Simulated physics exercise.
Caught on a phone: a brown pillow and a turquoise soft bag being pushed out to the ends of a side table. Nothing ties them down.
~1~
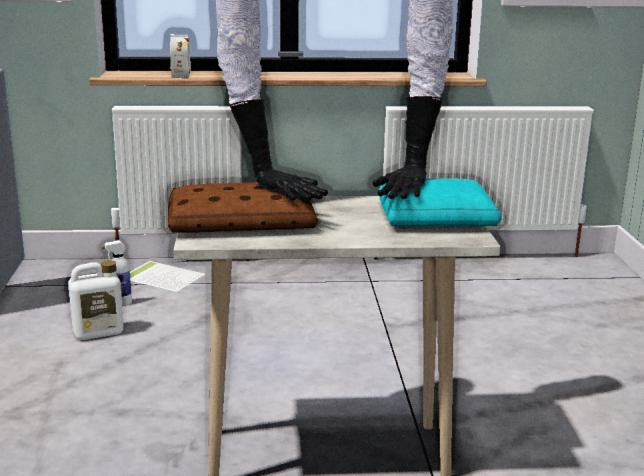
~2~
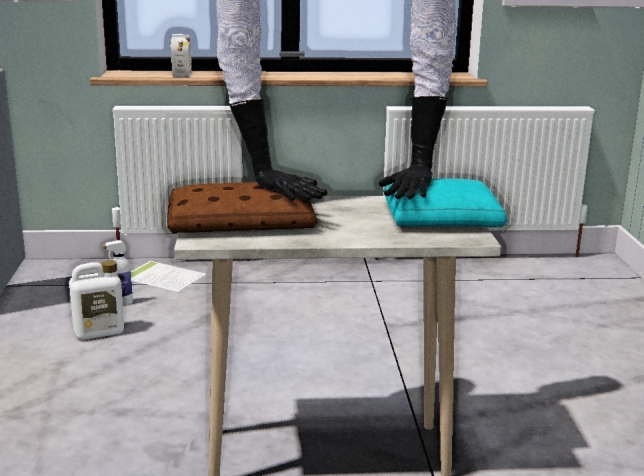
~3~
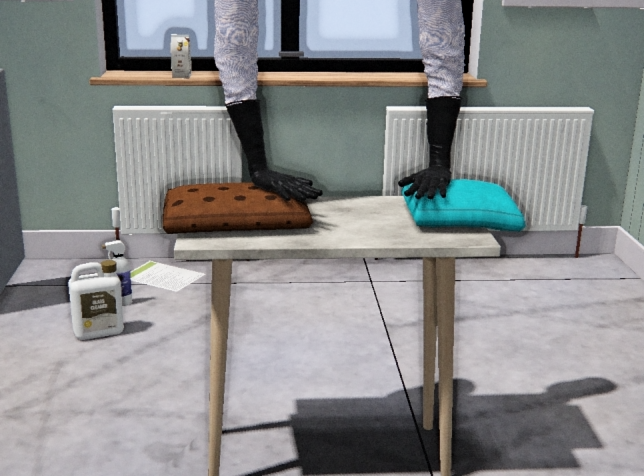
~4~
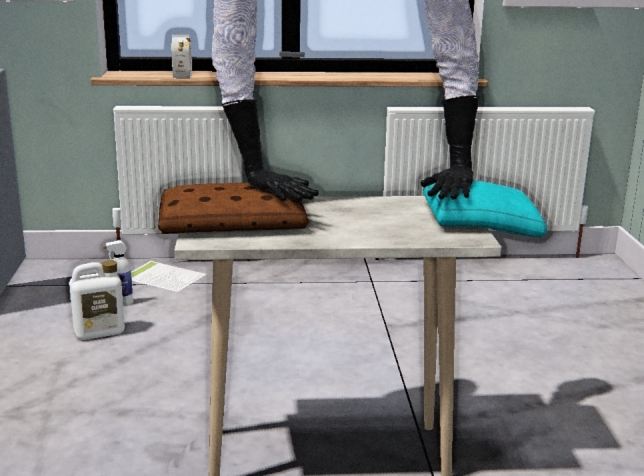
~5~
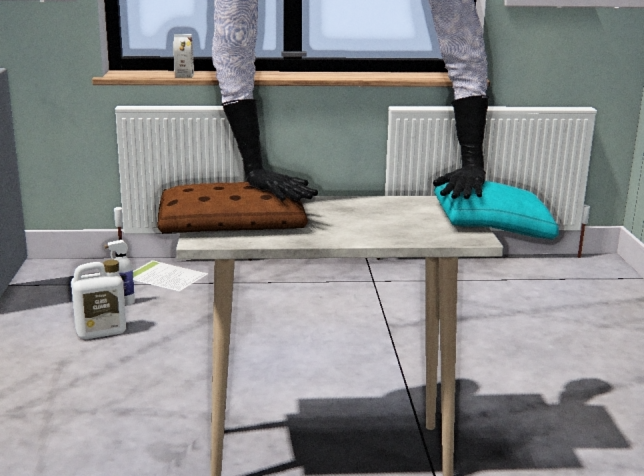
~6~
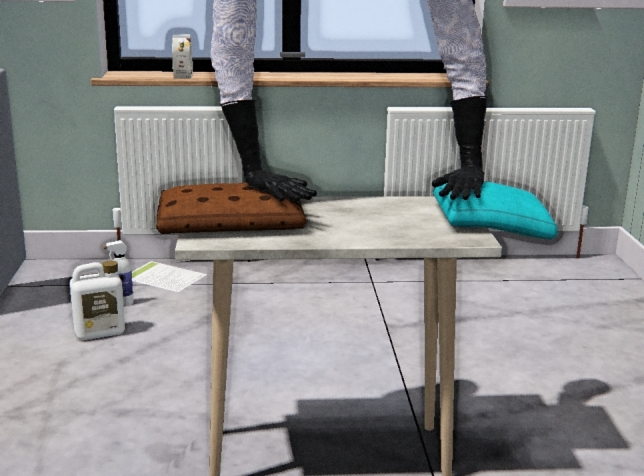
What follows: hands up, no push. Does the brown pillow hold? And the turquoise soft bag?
The brown pillow stays up there; the turquoise soft bag tips over and falls.
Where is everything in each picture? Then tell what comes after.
Pillow tip (172, 218); soft bag tip (493, 211), in the first picture.
Pillow tip (172, 218); soft bag tip (498, 212), in the second picture.
Pillow tip (167, 219); soft bag tip (516, 217), in the third picture.
Pillow tip (163, 219); soft bag tip (537, 223), in the fourth picture.
Pillow tip (162, 219); soft bag tip (548, 225), in the fifth picture.
Pillow tip (161, 219), a small part past the edge; soft bag tip (547, 225), well over half past the edge, in the sixth picture.
Then, 0.44 s on from there, pillow as it was left; soft bag falling near (505, 292).
Then, 0.70 s on from there, pillow as it was left; soft bag on the floor near (506, 422).
In the end, pillow as it was left; soft bag on the floor near (508, 417). The brown pillow remains on top and the turquoise soft bag goes down.
